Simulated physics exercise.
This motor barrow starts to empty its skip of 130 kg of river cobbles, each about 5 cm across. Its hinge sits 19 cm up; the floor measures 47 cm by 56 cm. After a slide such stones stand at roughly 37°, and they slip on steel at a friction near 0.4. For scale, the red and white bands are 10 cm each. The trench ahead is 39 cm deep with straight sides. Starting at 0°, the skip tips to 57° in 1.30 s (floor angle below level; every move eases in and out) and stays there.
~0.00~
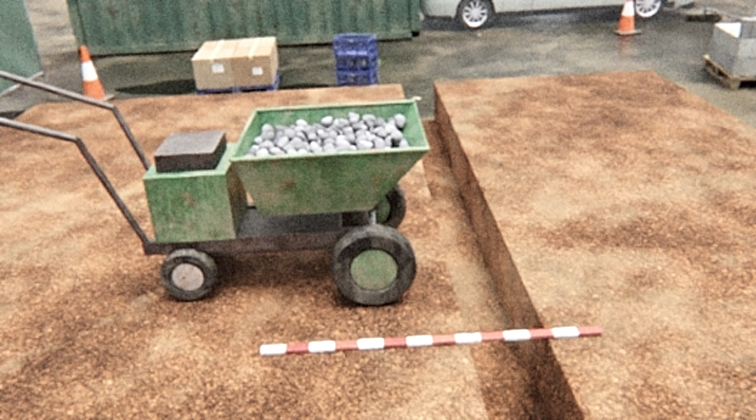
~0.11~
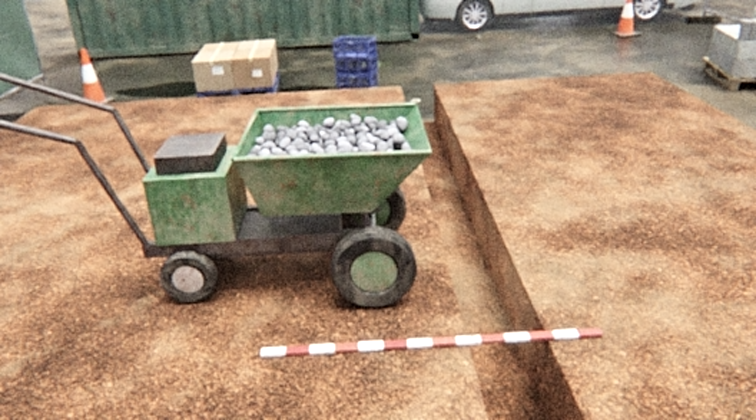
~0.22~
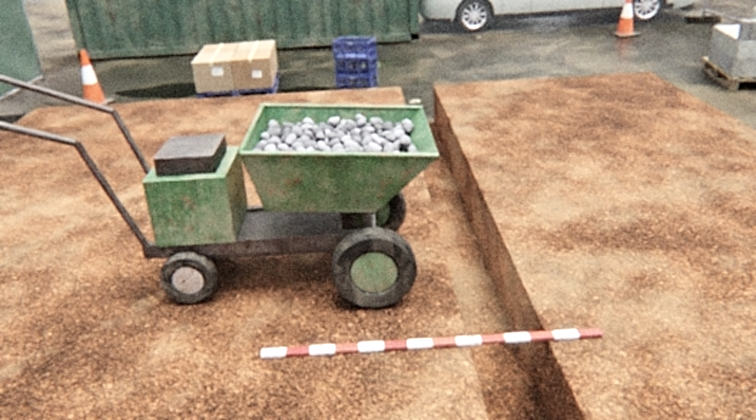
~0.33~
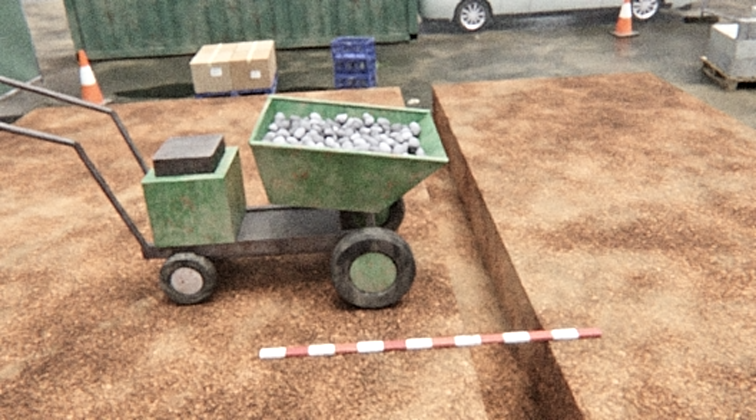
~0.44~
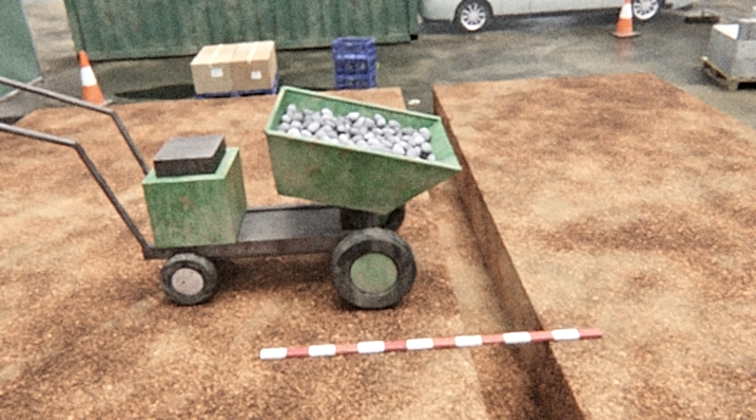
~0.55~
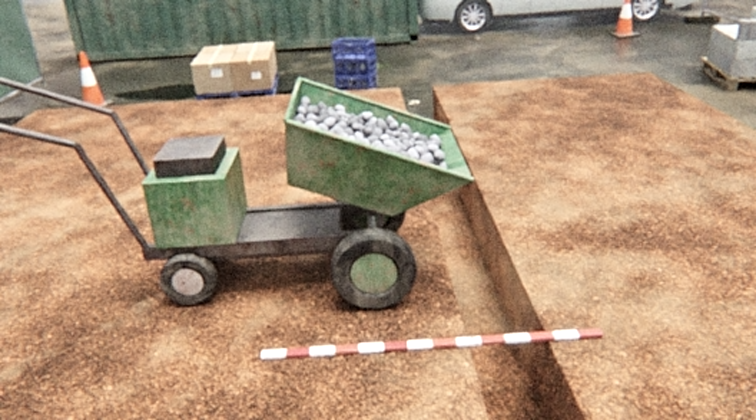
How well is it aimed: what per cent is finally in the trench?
Close to 37 in a hundred.
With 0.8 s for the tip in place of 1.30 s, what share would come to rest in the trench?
In that case some 30 per cent.
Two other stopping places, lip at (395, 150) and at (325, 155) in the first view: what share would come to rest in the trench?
First some 60, then 50 per cent.
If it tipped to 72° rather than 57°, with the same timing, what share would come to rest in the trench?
Then about 40 per cent.
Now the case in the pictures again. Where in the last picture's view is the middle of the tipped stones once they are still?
Around (520, 259).
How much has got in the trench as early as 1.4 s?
Some 5 per cent.
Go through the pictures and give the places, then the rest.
Lip at (428, 149), floor tilted 0°, highest stones at (349, 130), in the first frame.
The skip is at 1°, its lip at (431, 152); the top of the load is at (351, 132); the stones move at 0.2 m/s on average, in the second frame.
The skip is at 4°, its lip at (438, 156); the top of the load is at (310, 132); the stones move at 0.3 m/s on average, in the third frame.
The skip is at 9°, its lip at (448, 161); the top of the load is at (293, 127); the stones move at 0.4 m/s on average, in the fourth frame.
The skip is at 15°, its lip at (461, 170); the top of the load is at (297, 119); the stones move at 0.5 m/s on average, in the fifth frame.
Lip at (473, 180), floor tilted 22°, highest stones at (308, 110); the stones move at 0.5 m/s on average, in the sixth frame.
After 1.0 s the floor is at 48°; 100 % in the skip; the foremost stones are at (487, 199).
After 1.4 s the floor is at 57°; 84 % in the skip, 5 % in the trench, 11 % past the trench; the foremost stones are at (555, 259).
After 1.8 s the floor is at 57°; 58 % in the skip, 9 % in the trench, 33 % past the trench; the foremost stones are at (625, 255).
After 3.7 s the floor is at 57°; 24 % in the skip, 37 % in the trench, 38 % past the trench; the foremost stones are at (696, 263).
